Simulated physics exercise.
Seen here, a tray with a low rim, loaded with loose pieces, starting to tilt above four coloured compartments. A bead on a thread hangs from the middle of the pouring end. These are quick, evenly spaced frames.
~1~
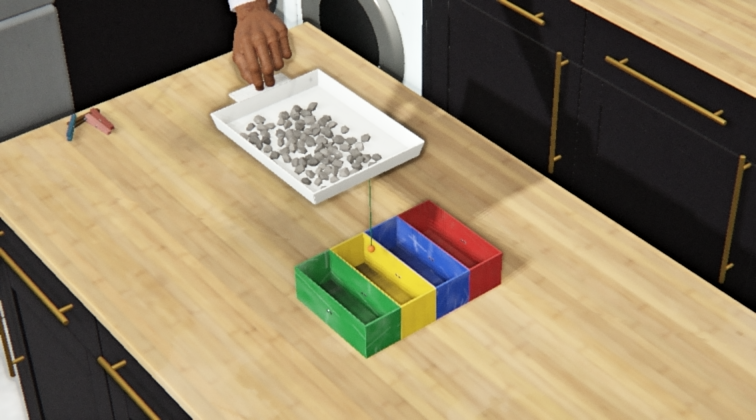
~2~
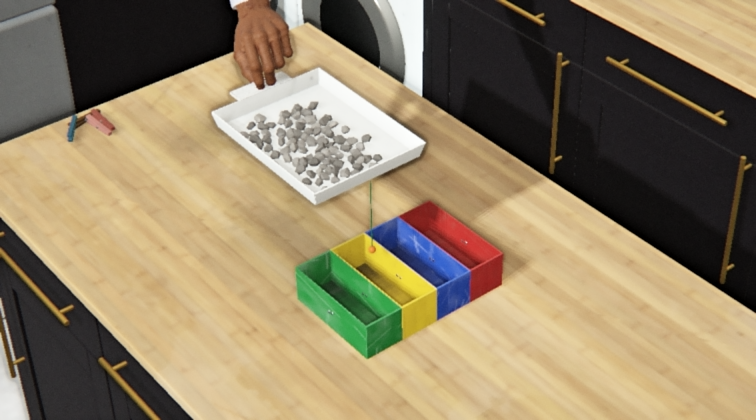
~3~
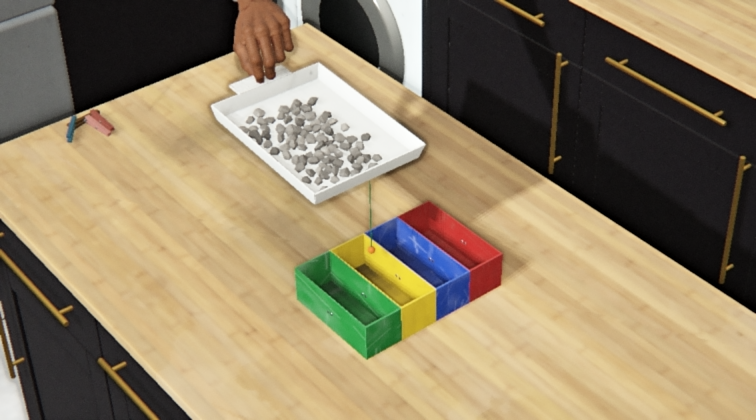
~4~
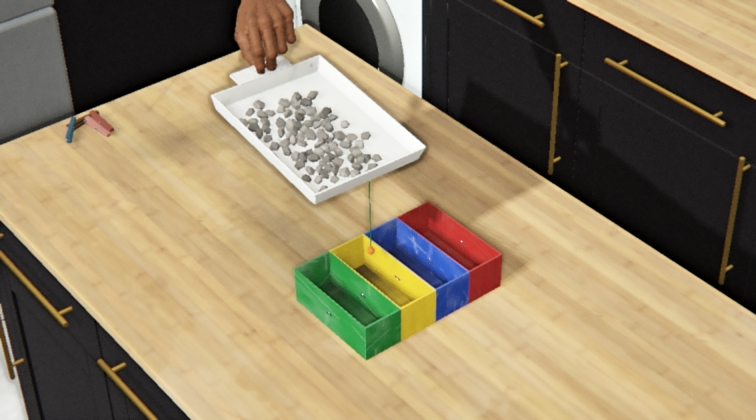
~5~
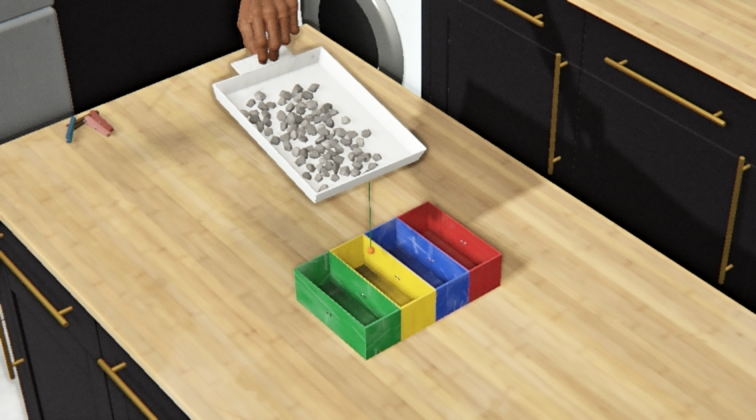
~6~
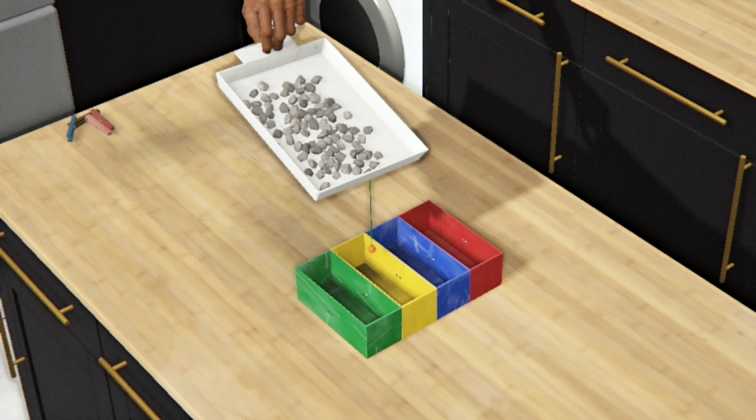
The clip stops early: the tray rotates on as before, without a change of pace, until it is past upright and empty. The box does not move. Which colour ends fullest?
Most goes to the blue cell.
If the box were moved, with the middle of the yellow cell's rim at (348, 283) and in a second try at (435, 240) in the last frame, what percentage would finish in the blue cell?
Roughly 20 per cent, and 0 per cent.
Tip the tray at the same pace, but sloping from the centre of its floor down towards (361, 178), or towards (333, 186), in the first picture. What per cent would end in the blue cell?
The first gives 20 %, the second 0 %.
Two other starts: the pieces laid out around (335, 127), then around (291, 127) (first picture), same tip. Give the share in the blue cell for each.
In turn 60 and 50 in a hundred.
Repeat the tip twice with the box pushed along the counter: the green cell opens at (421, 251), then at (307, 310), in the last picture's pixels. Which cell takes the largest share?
At the first place the green one, at the second the red cell.
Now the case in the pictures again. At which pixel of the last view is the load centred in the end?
Roughly at (424, 284).
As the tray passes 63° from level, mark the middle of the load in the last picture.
Close to (385, 155).
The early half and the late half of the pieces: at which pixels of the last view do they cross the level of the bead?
Around (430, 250) and then (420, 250).
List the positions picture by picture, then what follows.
The first frame shows corners of the pouring end (314, 190) and (418, 141), level; middle of the load (311, 142), bits of gravel; bead on its thread (371, 249); green cell (383, 330); yellow cell (418, 310); blue cell (452, 292); red cell (485, 274).
The second frame shows corners of the pouring end (315, 191) and (419, 142), level; middle of the load (312, 142).
The third frame shows corners of the pouring end (315, 191) and (419, 144), tipped barely, lowest at the right corner; middle of the load (311, 139).
The fourth frame shows corners of the pouring end (316, 191) and (420, 146), tipped a little, lowest at the right corner; middle of the load (311, 135).
The fifth frame shows corners of the pouring end (317, 190) and (420, 147), tipped a little, lowest at the right corner; middle of the load (312, 131).
The sixth frame shows corners of the pouring end (319, 189) and (422, 148), tipped clearly, lowest at the right corner; middle of the load (314, 125); green cell (384, 330); yellow cell (419, 311); blue cell (453, 292); red cell (486, 274).
Just after the last frame, tray tipped steeply; almost all on the tray; about a tenth falling or outside the box.
A moment on, tray tipped past a quarter turn; roughly a quarter on the tray; roughly a third in the blue cell; roughly a quarter in the red cell; about a tenth in the yellow cell; about a tenth falling or outside the box.
Further on, tray tipped past a quarter turn; roughly half in the blue cell; roughly a quarter in the red cell; roughly a quarter in the yellow cell; just a few in the green cell; just a few falling or outside the box.
When it is over, tray tipped past a quarter turn; roughly half in the blue cell; roughly a quarter in the red cell; roughly a quarter in the yellow cell; just a few in the green cell; just a few outside the box.
